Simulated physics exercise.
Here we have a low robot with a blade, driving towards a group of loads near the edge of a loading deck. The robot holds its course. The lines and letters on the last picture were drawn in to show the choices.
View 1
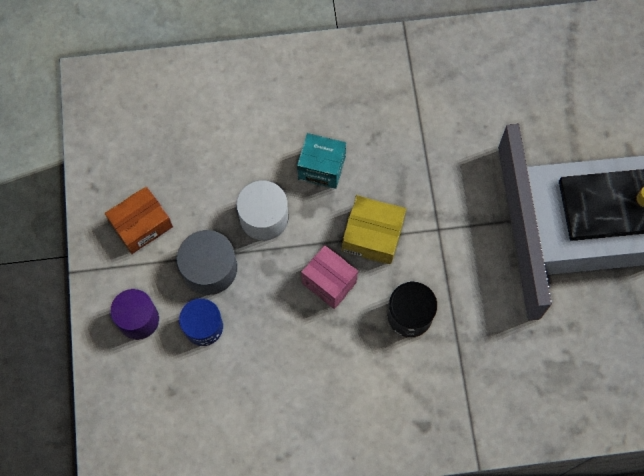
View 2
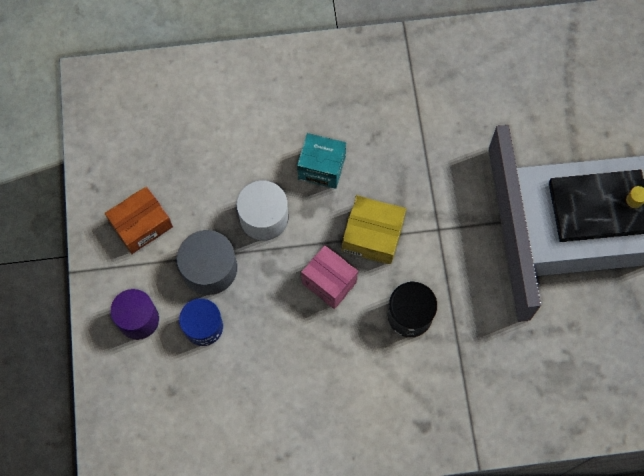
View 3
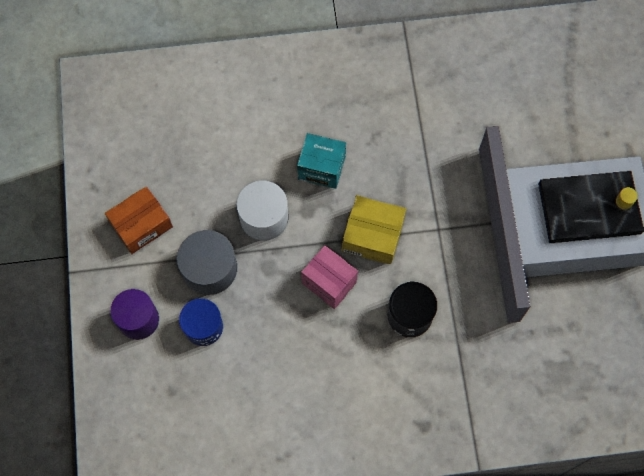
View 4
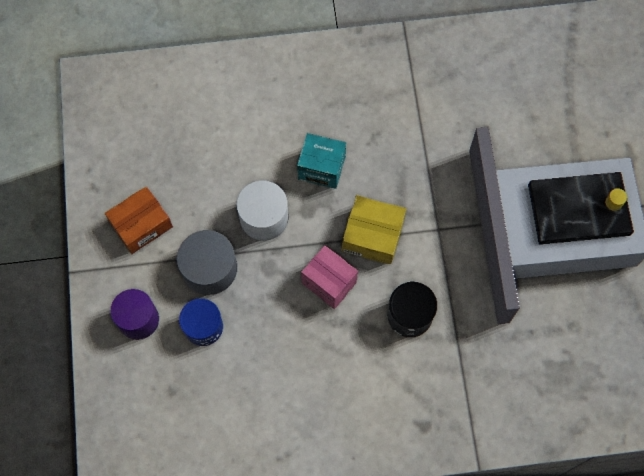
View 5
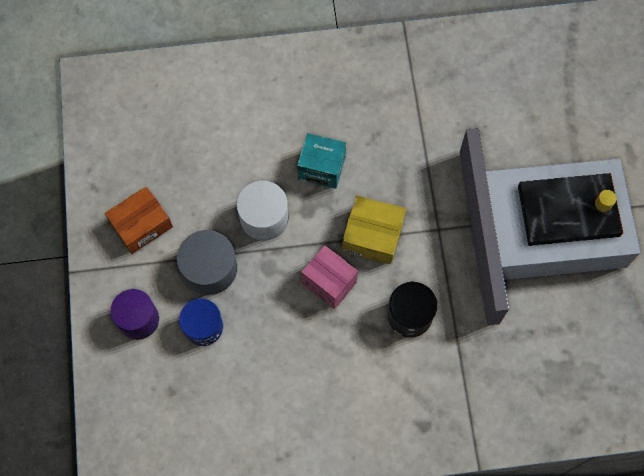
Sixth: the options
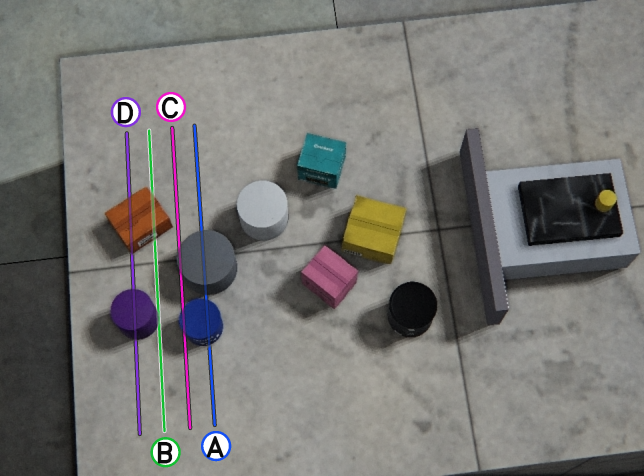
A pale, stone-like deck with dark seams is seen from high above, with darker floor beyond its left edge. Orange, turquoise, yellow and pink blocks sit among white, grey, purple, blue and black cylinders on the left and centre, all motionless. From the right, a low grey robot with a wide front blade, a black top panel and a yellow knob creeps steadily leftward, while the camera stays still.
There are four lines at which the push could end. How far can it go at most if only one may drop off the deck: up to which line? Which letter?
It should halt at B.
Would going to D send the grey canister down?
By then, yes.
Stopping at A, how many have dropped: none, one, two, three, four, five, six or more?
The count is none.
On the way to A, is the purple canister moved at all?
By then, yes.
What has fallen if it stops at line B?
It is the purple canister.
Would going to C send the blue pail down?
No.
On the marked copy, A at (204, 268); B at (156, 273); C at (181, 271); D at (133, 276).
With B. Early on, robot (446, 223); black pail (347, 320); pink box (310, 286).
Further on, robot (325, 237); grey canister (163, 267); blue pail (176, 341).
At the end, robot (232, 248); purple canister over the edge; grey canister (71, 277); one fallen.
As for the rest, A is within the limit but short; C is within the limit but short; D drops four.
